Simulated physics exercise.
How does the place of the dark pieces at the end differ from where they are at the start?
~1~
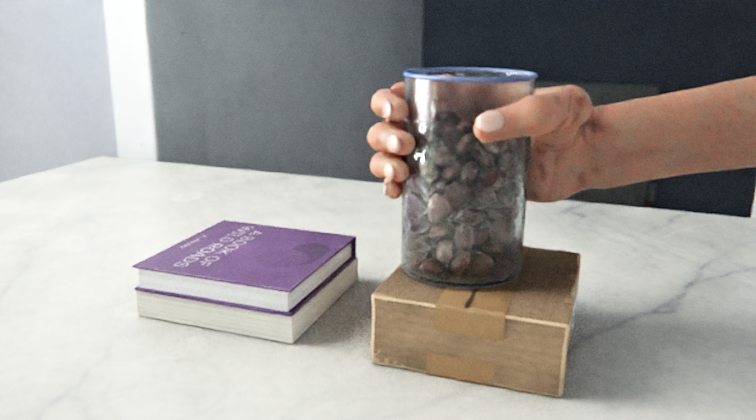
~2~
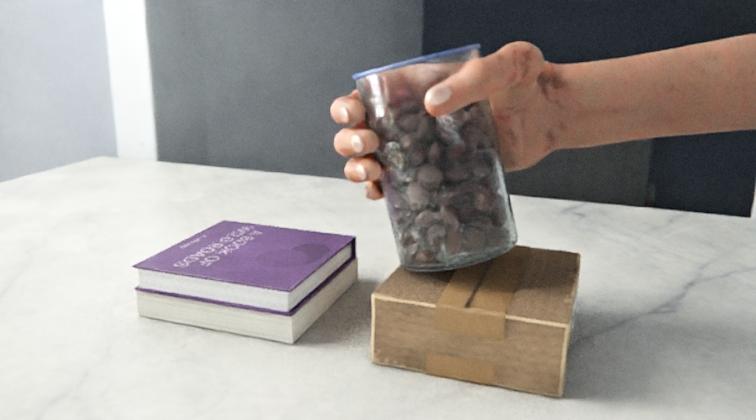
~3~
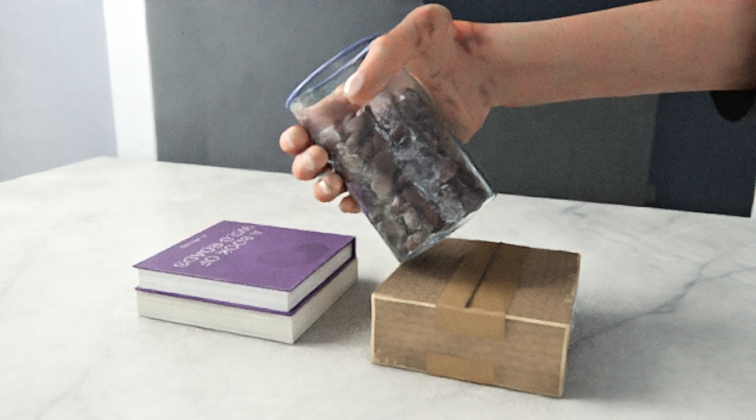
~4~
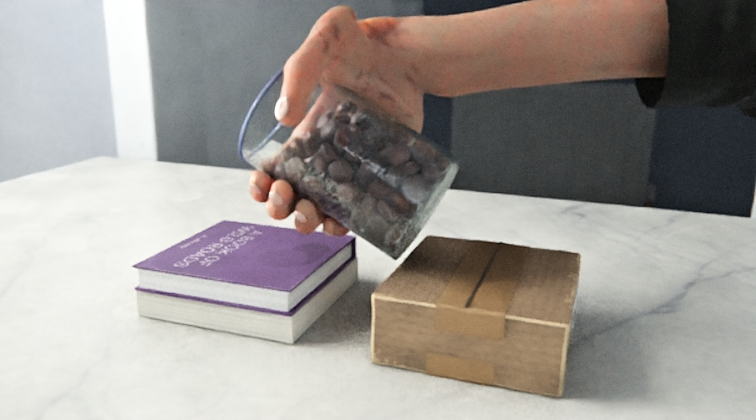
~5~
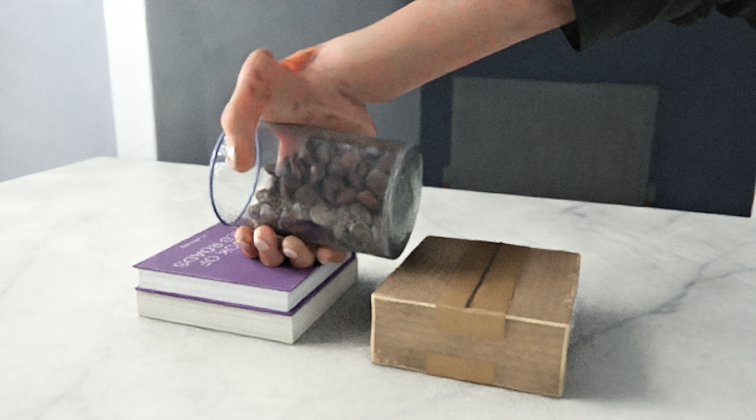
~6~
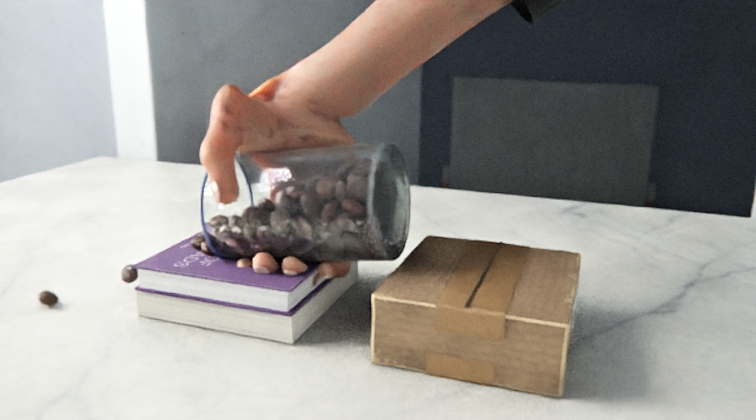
At the start the dark pieces sit in the upright tub above the wooden box. By the end they are farther left and lower, mostly inside the tipped tub by the purple books, with a few spilled onto the cover and the table.
A hand reaching in from the right holds a clear, blue-rimmed tub of dark brown pieces upright on a small wooden box, on a white marble table seen from the front and slightly above. A purple-covered pile of books lies to the left, with dark grey panels behind. The hand lifts the tub and tilts it steadily left, and the pieces stay inside as it nears its side. It then lowers the tub's open end onto the books. The pieces slide toward the mouth, and a few tumble out onto the purple cover and the table at left.
